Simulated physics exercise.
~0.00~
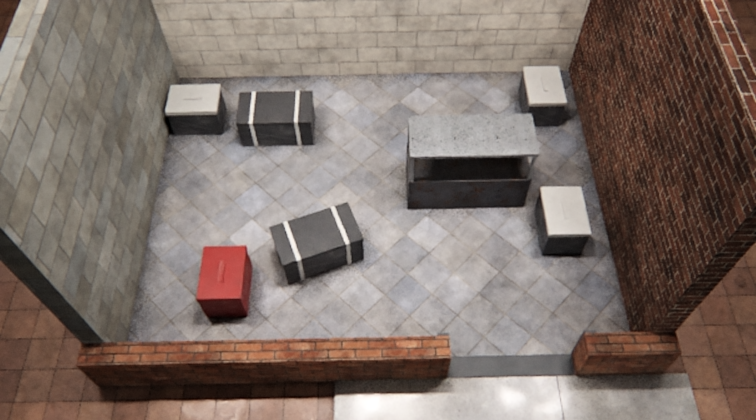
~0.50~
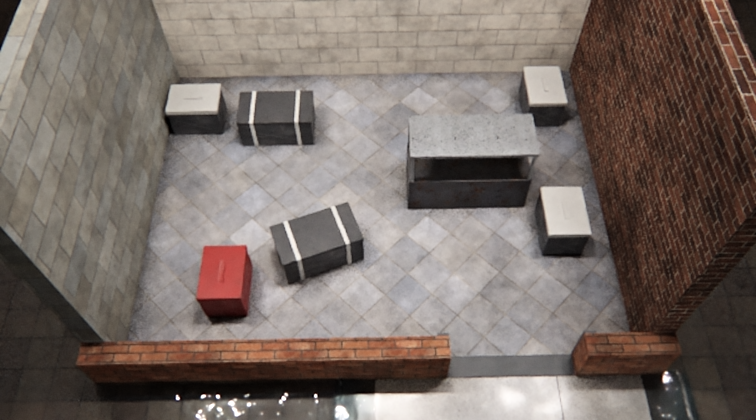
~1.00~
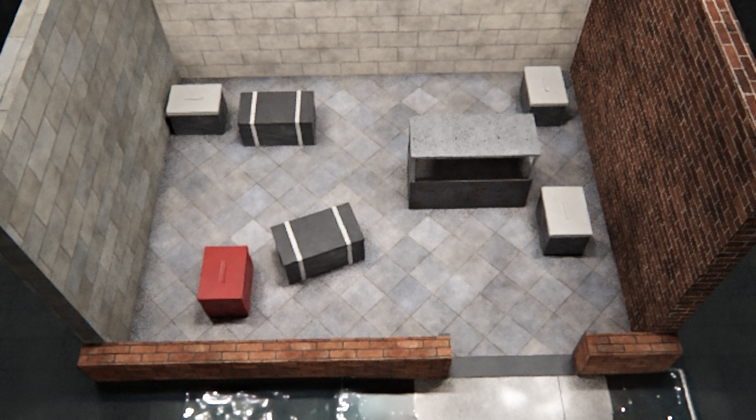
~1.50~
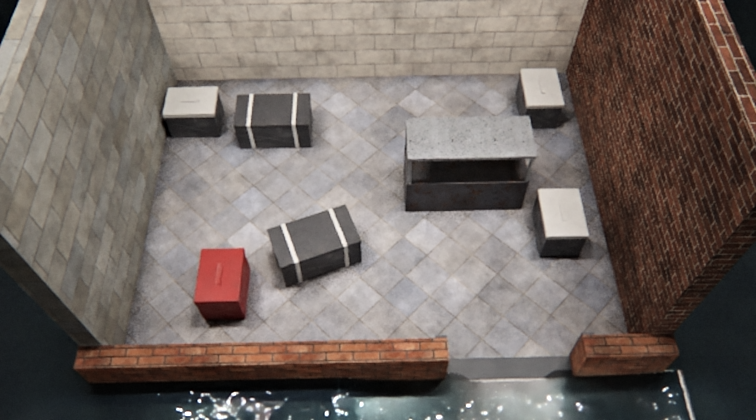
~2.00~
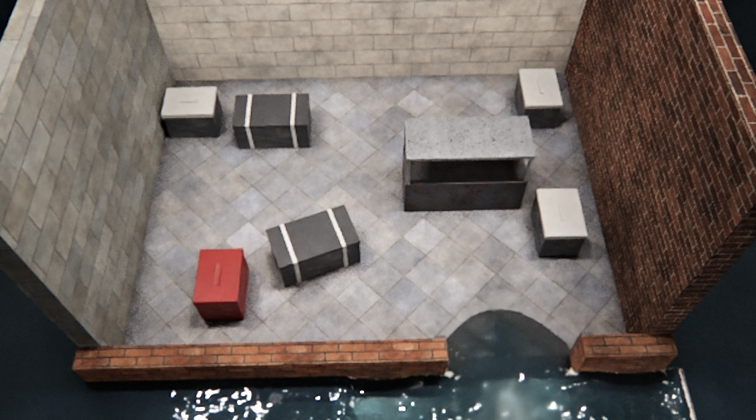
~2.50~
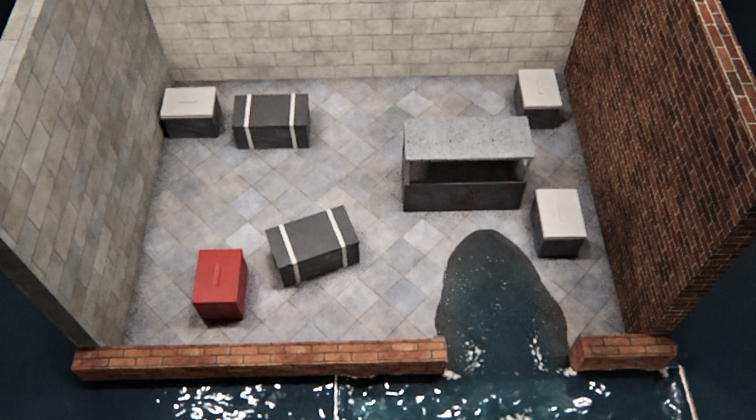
Small walled shop with chests and trunks standing still as dark water rises outside and spreads through the doorway across the tiles.
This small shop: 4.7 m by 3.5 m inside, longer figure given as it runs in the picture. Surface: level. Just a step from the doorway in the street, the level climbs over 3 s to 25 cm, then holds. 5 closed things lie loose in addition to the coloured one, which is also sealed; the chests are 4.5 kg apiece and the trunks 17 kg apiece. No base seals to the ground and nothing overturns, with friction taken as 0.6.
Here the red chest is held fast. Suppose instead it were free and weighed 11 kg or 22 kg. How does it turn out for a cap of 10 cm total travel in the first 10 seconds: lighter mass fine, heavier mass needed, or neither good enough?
Just the bigger amount serves.
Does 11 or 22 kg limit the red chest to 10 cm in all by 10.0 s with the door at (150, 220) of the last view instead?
Result: The heavier mass is required.
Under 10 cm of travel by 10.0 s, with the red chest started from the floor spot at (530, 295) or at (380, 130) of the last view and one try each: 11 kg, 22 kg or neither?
First try none suffices, second try the heavier suffices.
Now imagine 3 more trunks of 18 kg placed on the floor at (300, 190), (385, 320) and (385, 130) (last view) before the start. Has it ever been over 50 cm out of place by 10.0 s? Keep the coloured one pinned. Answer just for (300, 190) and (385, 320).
First one: Beyond the limit; second one: Inside the limit.
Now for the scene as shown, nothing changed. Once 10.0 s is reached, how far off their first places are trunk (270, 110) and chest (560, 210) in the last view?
They've ended up 30 cm and 150 cm away, in that order.
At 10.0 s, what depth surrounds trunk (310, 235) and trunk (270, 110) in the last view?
Depths: Near 6 cm, then near 13 cm.
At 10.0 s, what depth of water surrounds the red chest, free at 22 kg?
10 cm, roughly.
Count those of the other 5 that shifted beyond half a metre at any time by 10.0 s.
By my count, 3.
After 3.5 s the red chest would be 0 cm from its start with 11 kg and 0 cm from its start with 22 kg; 0 cm of water round it then.
After 4.5 s the red chest would be 0 cm from its start with 11 kg and 0 cm from its start with 22 kg; 0 cm of water round it then.
After 7.0 s the red chest would be 1 cm from its start with 11 kg and 0 cm from its start with 22 kg; 3 cm of water round it then.
After 10.0 s the red chest would be 18 cm from its start with 11 kg and 2 cm from its start with 22 kg; 10 cm of water round it then.
